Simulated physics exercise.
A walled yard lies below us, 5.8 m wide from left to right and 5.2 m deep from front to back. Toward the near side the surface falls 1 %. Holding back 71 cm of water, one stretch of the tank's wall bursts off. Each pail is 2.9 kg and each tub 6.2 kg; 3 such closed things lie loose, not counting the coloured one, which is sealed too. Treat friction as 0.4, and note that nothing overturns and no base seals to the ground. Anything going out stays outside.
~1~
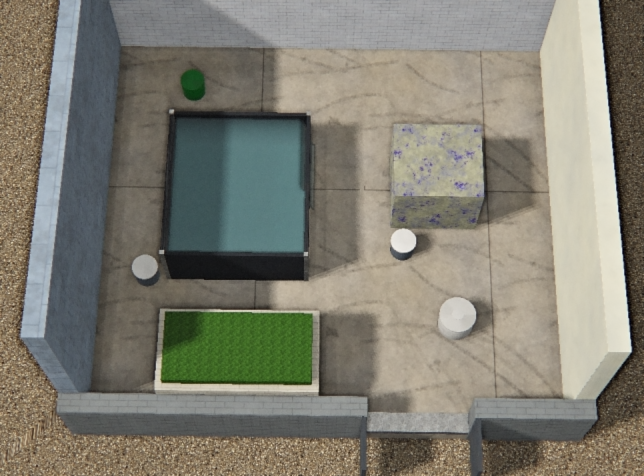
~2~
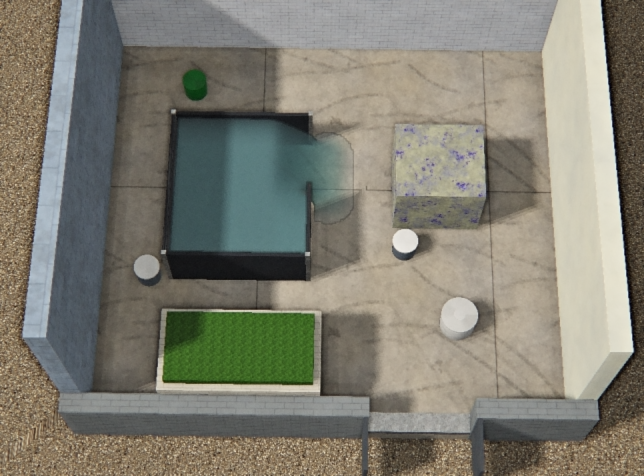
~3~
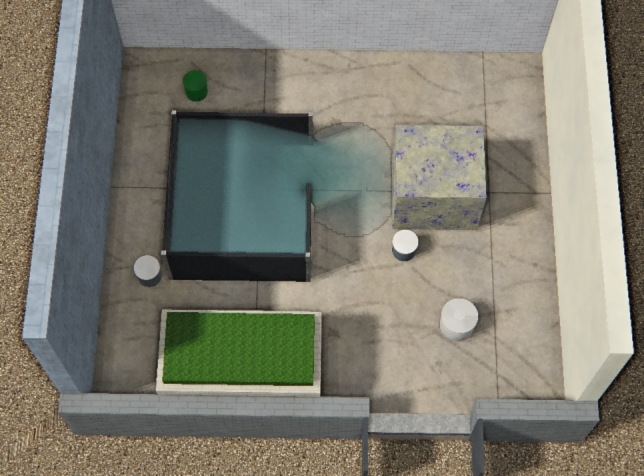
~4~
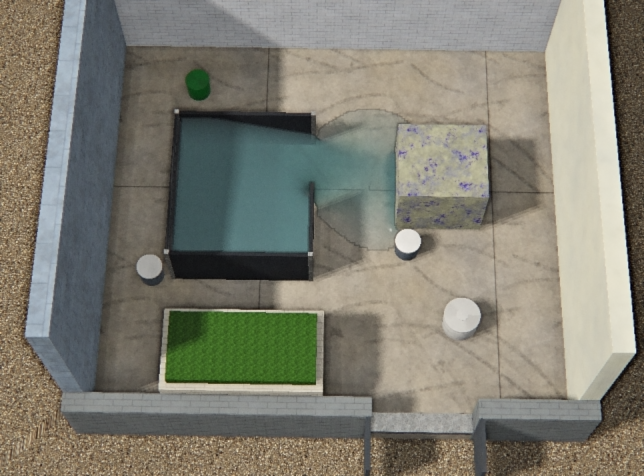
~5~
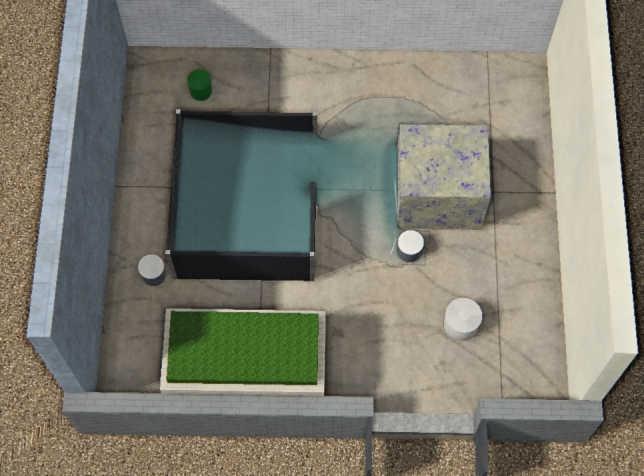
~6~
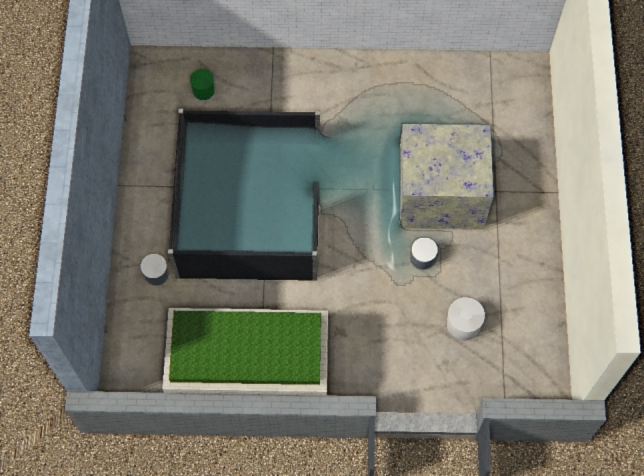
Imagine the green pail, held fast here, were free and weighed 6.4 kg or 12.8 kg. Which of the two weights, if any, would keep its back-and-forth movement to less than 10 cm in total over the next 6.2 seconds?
Go light.
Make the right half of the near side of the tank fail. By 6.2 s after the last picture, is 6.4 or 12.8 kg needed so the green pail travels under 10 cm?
Then only the heavier mass suffices.
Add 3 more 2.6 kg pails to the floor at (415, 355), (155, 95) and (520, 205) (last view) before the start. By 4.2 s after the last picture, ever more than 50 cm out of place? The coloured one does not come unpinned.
In turn: More, under, more.
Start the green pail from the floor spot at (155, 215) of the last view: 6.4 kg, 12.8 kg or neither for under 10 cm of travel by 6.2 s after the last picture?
Short version: The lighter already works.
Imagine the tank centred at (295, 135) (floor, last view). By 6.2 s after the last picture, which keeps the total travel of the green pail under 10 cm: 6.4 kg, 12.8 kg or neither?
So then the lighter weight suffices.
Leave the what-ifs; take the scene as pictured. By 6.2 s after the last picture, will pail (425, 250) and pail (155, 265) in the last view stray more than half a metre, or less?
One after the other: Goes beyond it, then does not reach it.
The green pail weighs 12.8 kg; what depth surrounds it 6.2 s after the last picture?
Something like 4 centimetres.
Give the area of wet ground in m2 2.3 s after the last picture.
Somewhere about 22 m2, give or take.
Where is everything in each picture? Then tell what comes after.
The green pail at (192, 80), on the bottom; water covers 3.2 m2; 0 of 4 have shifted, in the first frame.
The green pail at (194, 80) rests on the ground; 3.8 m2 under water; 0 of 4 have shifted, in the second frame.
The green pail at (195, 80), on the bottom; 4.7 m2 under water; 0 of 4 have shifted, in the third frame.
The green pail at (197, 79) rests on the ground; water covers 5.3 m2; 0 of 4 have shifted, in the fourth frame.
The green pail at (199, 80) rests on the ground; 5.9 m2 under water; 0 of 4 have shifted, in the fifth frame.
The green pail at (202, 79), on the bottom; water covers 6.7 m2; 1 of 4 have shifted, in the sixth frame.
Then, 0.6 s after the last picture the green pail would be 0 cm from its start with 6.4 kg and 0 cm from its start with 12.8 kg; 0 cm of water round it then.
Then, 2.3 s after the last picture the green pail would be 0 cm from its start with 6.4 kg and 0 cm from its start with 12.8 kg; 0 cm of water round it then.
Then, 4.2 s after the last picture the green pail would be 0 cm from its start with 6.4 kg and 0 cm from its start with 12.8 kg; 2 cm of water round it then.
Then, 6.2 s after the last picture the green pail would be 0 cm from its start with 6.4 kg and 0 cm from its start with 12.8 kg; 4 cm of water round it then.
